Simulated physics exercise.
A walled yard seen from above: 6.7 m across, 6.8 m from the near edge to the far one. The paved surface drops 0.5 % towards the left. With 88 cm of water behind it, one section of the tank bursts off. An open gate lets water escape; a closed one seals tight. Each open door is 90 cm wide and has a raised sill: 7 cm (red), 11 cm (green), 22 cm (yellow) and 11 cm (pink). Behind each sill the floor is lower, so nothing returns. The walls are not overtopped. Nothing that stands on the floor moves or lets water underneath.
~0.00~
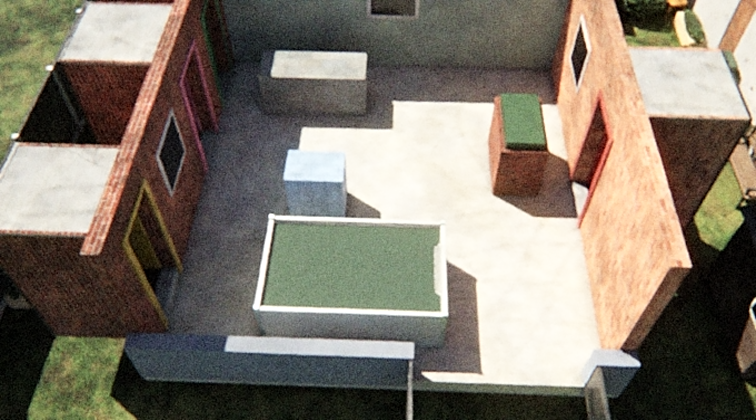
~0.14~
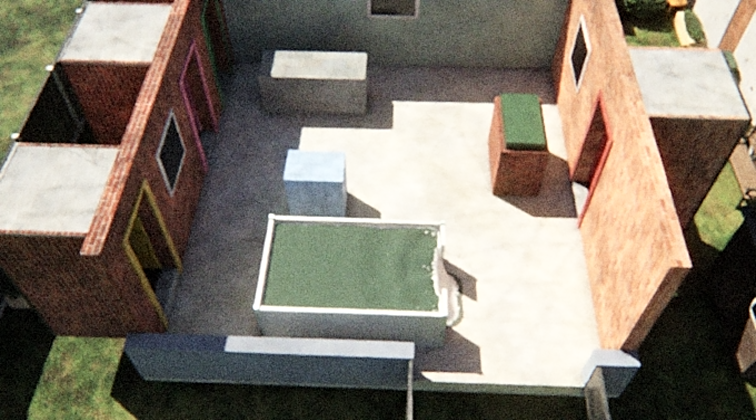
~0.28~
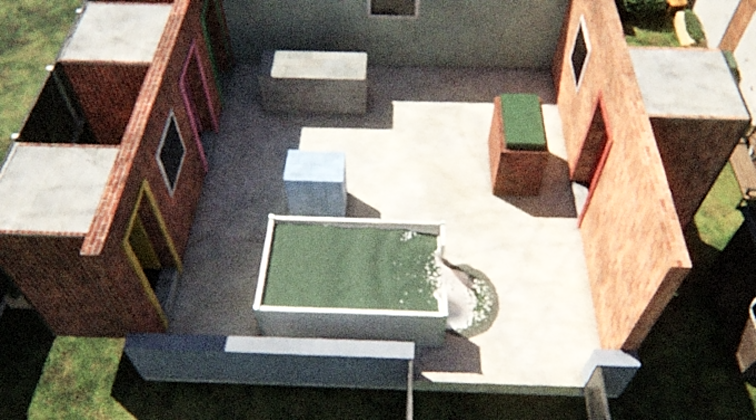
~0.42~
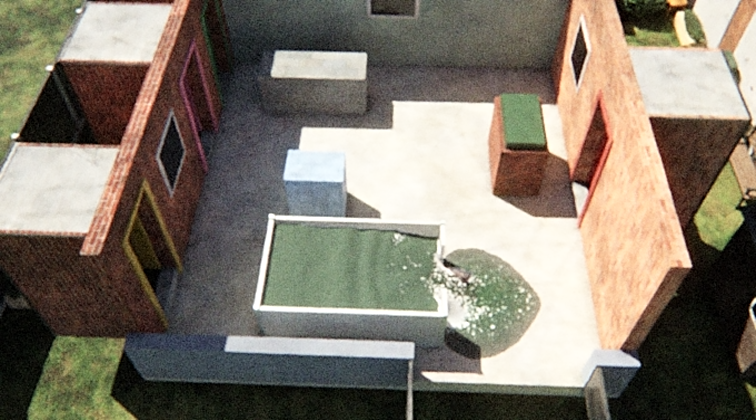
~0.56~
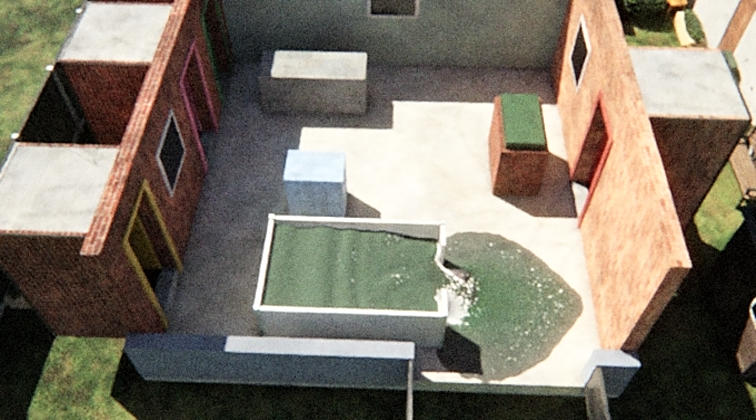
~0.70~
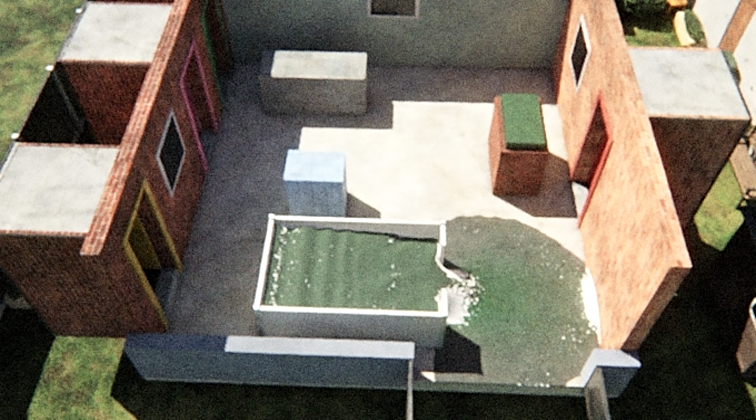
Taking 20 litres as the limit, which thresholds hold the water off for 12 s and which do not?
Door by door: At the red door it goes over the limit; at the green door it stays under the limit; at the yellow door it keeps below the limit; at the pink door it keeps below the limit.
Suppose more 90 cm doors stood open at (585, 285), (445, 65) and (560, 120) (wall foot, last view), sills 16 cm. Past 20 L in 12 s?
In turn: Above, not over, below.
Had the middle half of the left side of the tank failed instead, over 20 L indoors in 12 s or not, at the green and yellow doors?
Against that limit: Green above, yellow above.
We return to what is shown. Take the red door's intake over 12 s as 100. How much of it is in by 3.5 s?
About 50 per cent.
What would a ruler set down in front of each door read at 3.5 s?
In cm: Red 12, green 0, yellow 0, pink 0.
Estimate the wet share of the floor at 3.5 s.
About 30 per cent.
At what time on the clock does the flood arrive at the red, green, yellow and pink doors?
Arrival: Red 1.1 s, green 6.5 s, yellow 9.0 s, pink 8.0 s.
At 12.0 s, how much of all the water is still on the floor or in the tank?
About 64 per cent.
After 1.4 s water covers 20 % of the floor and is deepest (48 cm) near (446, 303); red door 15 cm at the sill, 2 L in, green door not reached, yellow door not reached, pink door not reached.
After 2.2 s water covers 25 % of the floor and is deepest (39 cm) near (564, 327); red door 16 cm at the sill, 27 L in, green door not reached, yellow door not reached, pink door not reached.
After 3.5 s water covers 30 % of the floor and is deepest (30 cm) near (446, 303); red door 12 cm at the sill, 60 L in, green door not reached, yellow door not reached, pink door not reached.
After 7.0 s water covers 65 % of the floor and is deepest (16 cm) near (446, 303); red door 10 cm at the sill, 107 L in, green door 9 cm at the sill, 0 L in, yellow door not reached, pink door not reached.
After 12.0 s water covers 90 % of the floor and is deepest (9 cm) near (446, 303); red door 7 cm at the sill, 121 L in, green door 8 cm at the sill, 2 L in, yellow door 4 cm at the sill, 0 L in, pink door 7 cm at the sill, 0 L in.
